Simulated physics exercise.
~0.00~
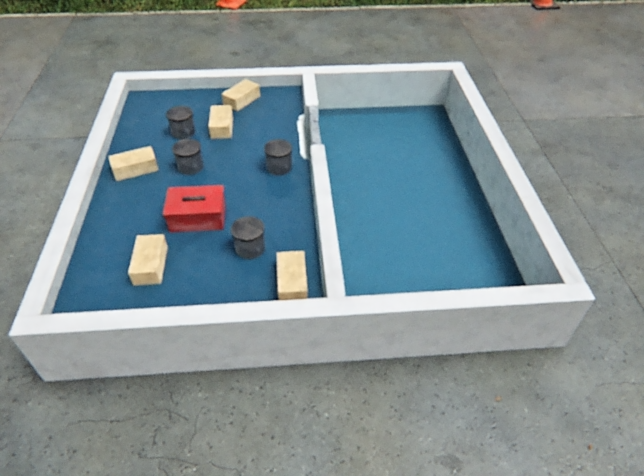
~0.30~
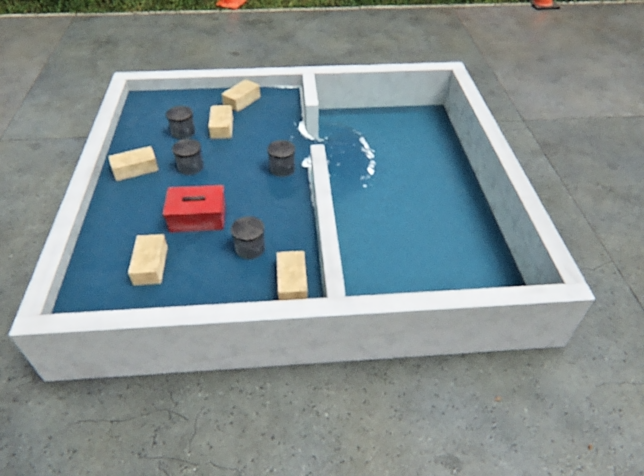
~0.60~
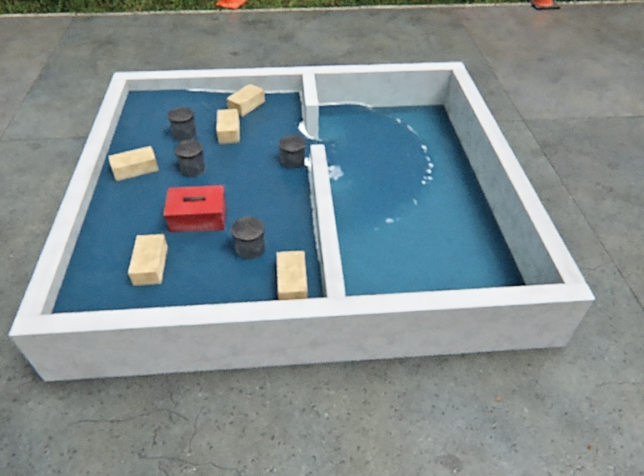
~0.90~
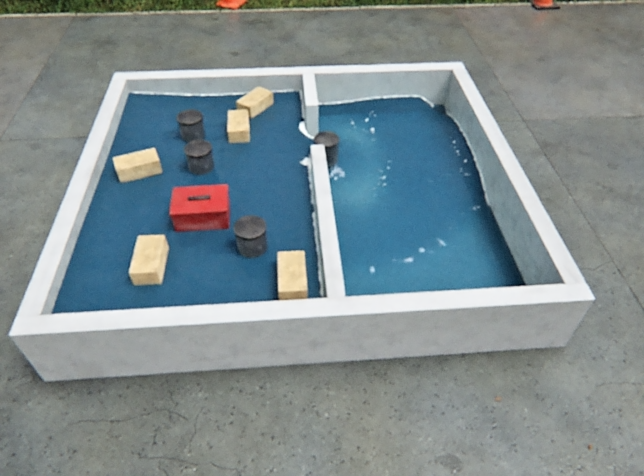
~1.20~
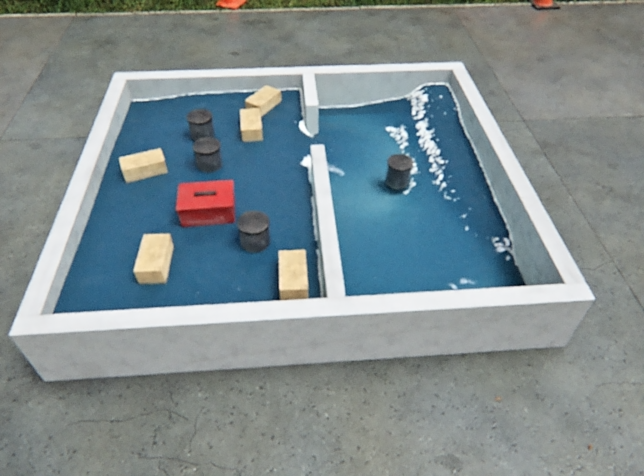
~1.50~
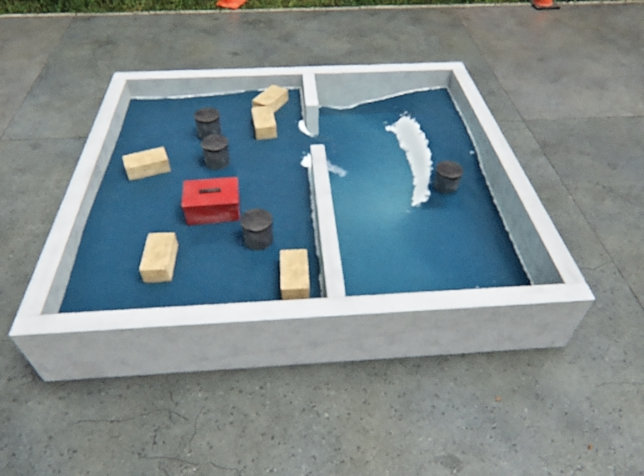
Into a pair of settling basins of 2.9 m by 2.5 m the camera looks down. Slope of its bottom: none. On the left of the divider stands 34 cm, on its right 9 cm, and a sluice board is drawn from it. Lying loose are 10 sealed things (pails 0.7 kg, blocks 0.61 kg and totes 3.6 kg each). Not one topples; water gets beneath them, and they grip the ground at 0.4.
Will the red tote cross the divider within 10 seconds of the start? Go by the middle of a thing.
By then the red tote is not yet beyond.
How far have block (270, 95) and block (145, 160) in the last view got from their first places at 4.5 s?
They've ended up 60 cm and 30 cm away, in that order.
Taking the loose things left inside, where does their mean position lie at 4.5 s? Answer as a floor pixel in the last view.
That lands at roughly (276, 222).
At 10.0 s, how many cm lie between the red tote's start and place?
Measured offset: Near 50 cm.
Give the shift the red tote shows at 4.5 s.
40 cm or so by then.
After 2.1 s the red tote is near (216, 184), 0.3 m from its start, afloat; 1 of 10 are over the mark; 10 afloat.
After 4.5 s the red tote is near (237, 173), 0.4 m from its start, afloat; 2 of 10 are over the mark; 10 afloat.
After 7.0 s the red tote is near (235, 182), 0.4 m from its start, afloat; 2 of 10 are over the mark; 10 afloat.
After 10.0 s the red tote is near (244, 176), 0.5 m from its start, afloat; 3 of 10 are over the mark; 10 afloat.
